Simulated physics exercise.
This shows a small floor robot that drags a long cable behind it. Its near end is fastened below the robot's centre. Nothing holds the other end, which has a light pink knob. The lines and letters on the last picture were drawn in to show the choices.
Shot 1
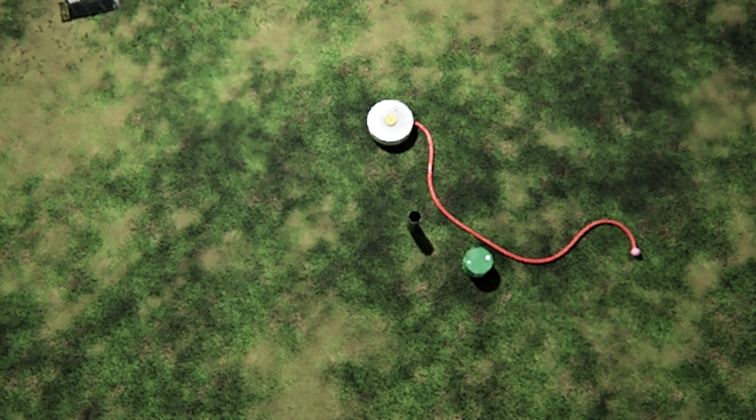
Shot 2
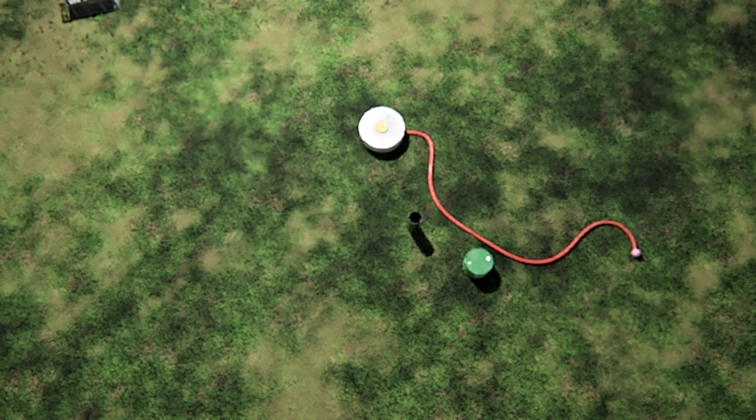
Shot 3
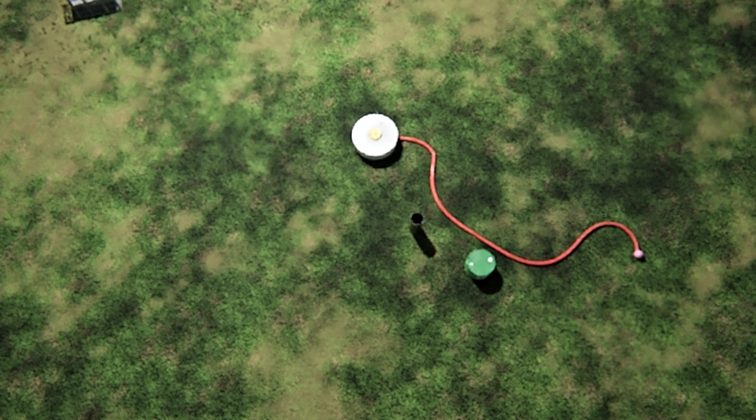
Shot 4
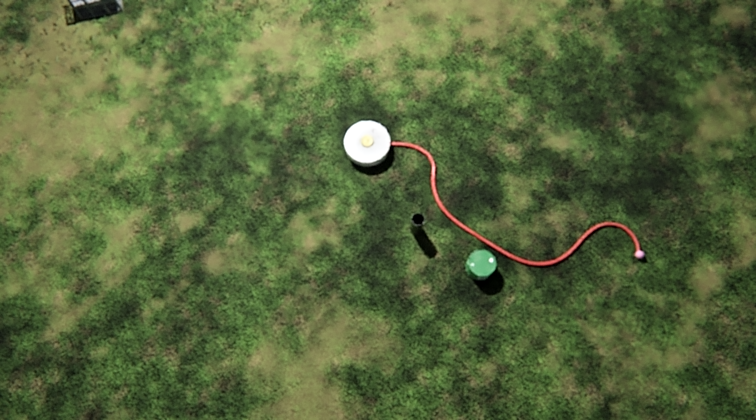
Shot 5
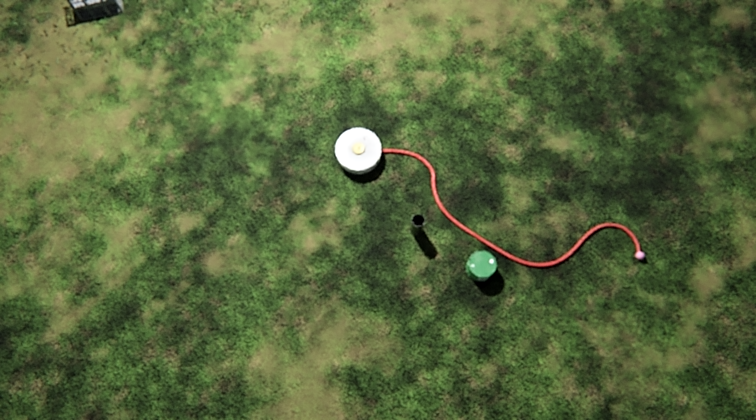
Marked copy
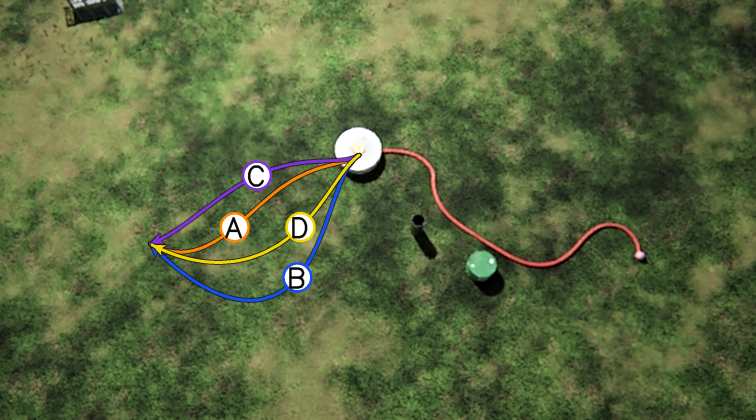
A round white robot trailing a long, wavy red cable slid a short way down and to the left across patchy grass, while the green tub and black post near the cable stayed put.
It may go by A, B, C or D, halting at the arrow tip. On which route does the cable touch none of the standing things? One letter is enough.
It should follow C.
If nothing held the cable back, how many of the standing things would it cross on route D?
One.
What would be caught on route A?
It is the black post.
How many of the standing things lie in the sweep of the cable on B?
It sweeps two.
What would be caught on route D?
The black post.
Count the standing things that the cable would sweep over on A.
It sweeps one.
On the marked copy, A from (359, 155) via (256, 208) to (150, 244); B from (359, 155) via (284, 290) to (150, 244); C from (359, 155) via (252, 178) to (150, 244); D from (359, 155) via (278, 245) to (152, 245).
With C. Early on, robot (275, 165), middle of the cable (454, 214), free end (638, 250).
Further on, robot (199, 209), middle of the cable (388, 205), free end (570, 234).
At the end, robot (147, 242), middle of the cable (338, 216), free end (521, 224); nothing has been touched.
As for the rest, A meets the black post; B meets the green tub and black post; D meets the black post.
